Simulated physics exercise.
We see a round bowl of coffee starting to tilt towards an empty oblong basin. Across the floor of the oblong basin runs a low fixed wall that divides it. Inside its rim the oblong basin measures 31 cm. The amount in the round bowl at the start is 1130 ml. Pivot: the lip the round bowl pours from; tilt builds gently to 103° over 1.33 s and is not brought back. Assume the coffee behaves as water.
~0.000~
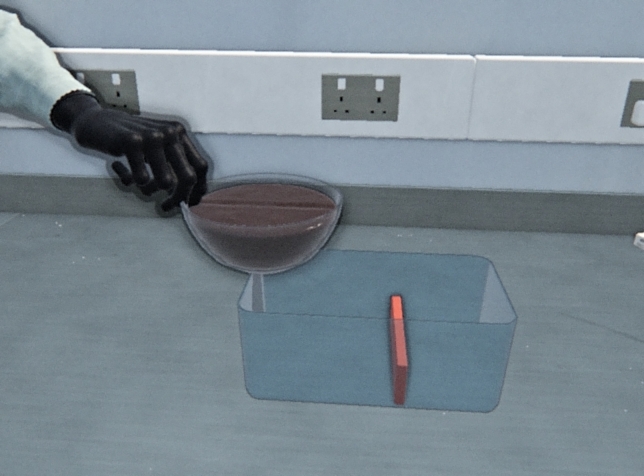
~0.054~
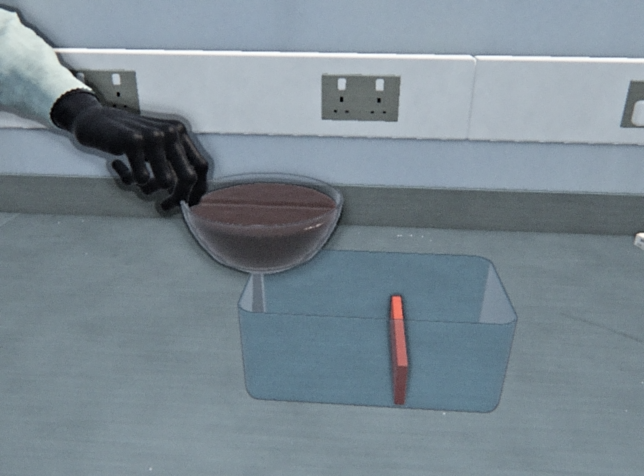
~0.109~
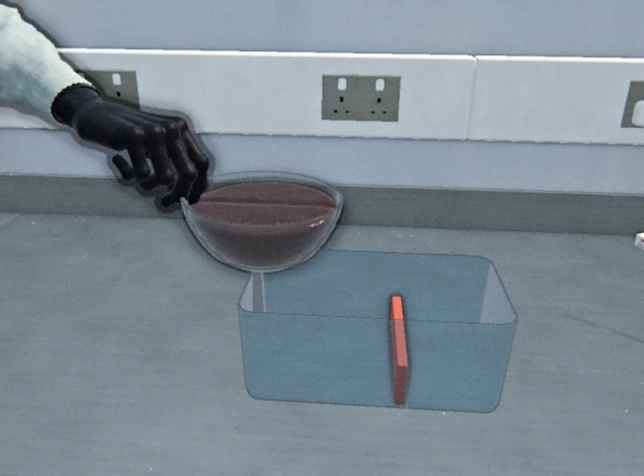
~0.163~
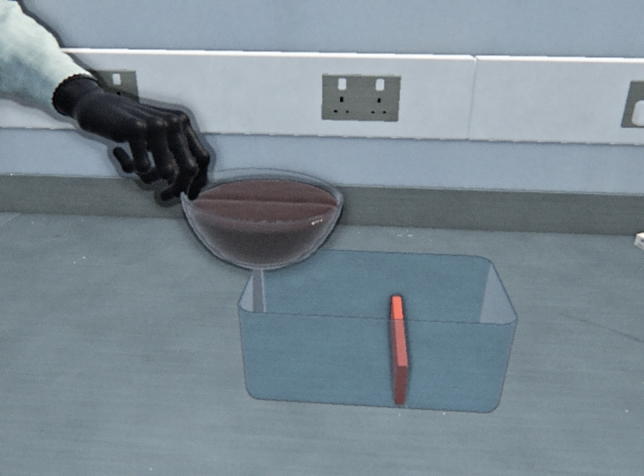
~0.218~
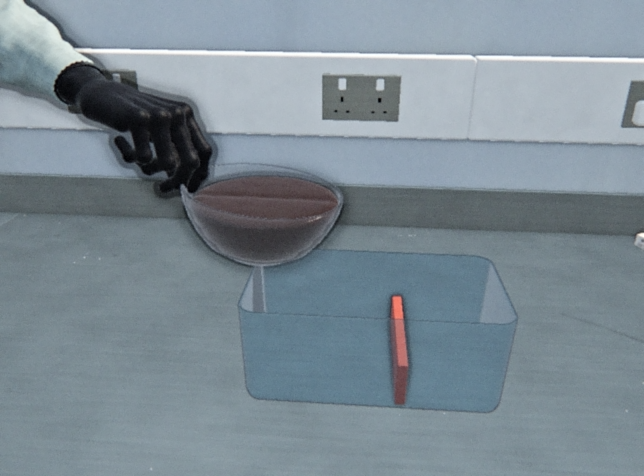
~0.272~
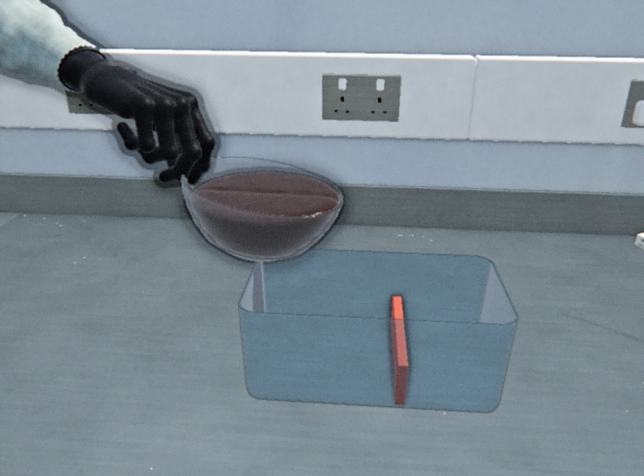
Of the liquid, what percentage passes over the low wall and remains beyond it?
The far part has about 85 per cent.
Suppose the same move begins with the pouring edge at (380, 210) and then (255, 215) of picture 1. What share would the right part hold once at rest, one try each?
Try 1: Approx. 75 %; try 2: Approx. 10 %.
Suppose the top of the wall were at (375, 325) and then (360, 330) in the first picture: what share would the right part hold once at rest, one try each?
95 per cent first, 95 per cent second.
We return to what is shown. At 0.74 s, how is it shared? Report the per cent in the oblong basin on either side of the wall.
Left roughly 8, right roughly 10.
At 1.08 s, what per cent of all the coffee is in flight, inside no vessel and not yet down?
10 in a hundred, give or take.
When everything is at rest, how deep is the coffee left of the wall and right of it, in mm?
Final levels - left approx 6 mm, right approx 54 mm.
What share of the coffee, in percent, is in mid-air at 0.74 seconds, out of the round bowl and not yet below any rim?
At that moment, about 34 percent.
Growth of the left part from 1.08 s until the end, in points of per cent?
That works out to roughly 5 per cent of the whole.
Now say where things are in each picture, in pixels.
In the first frame, tilt 0°; pouring edge (342, 201); surface from (192, 202) to (338, 208); the oblong basin's rim runs from (250, 277) to (503, 288); the wall's top is at (399, 329).
In the second frame, tilt 0°; pouring edge (342, 201); surface from (192, 202) to (338, 208).
In the third frame, tilt 2°; pouring edge (342, 201); surface from (194, 201) to (338, 207).
In the fourth frame, tilt 4°; pouring edge (342, 201); surface from (193, 198) to (338, 204).
In the fifth frame, tilt 7°; pouring edge (342, 201); surface from (193, 194) to (339, 201).
In the sixth frame, tilt 10°; pouring edge (342, 201); surface from (193, 190) to (340, 196).
Then, 0.74 s in, the tilt is 60° and 47 per cent is still to pour, 8 is left of the wall and 11 right of it.
Then, 1.08 s in, the tilt is 94° and 1 per cent is still to pour, 10 is left of the wall and 80 right of it.
Then, 1.44 s in, the tilt is 103° and 0 per cent is still to pour, 12 is left of the wall and 88 right of it.
Then, 1.83 s in, the tilt is 103° and 0 per cent is still to pour, 14 is left of the wall and 85 right of it.
Finally, 14 per cent lies left of the wall, 85 right of it and 1 outside.
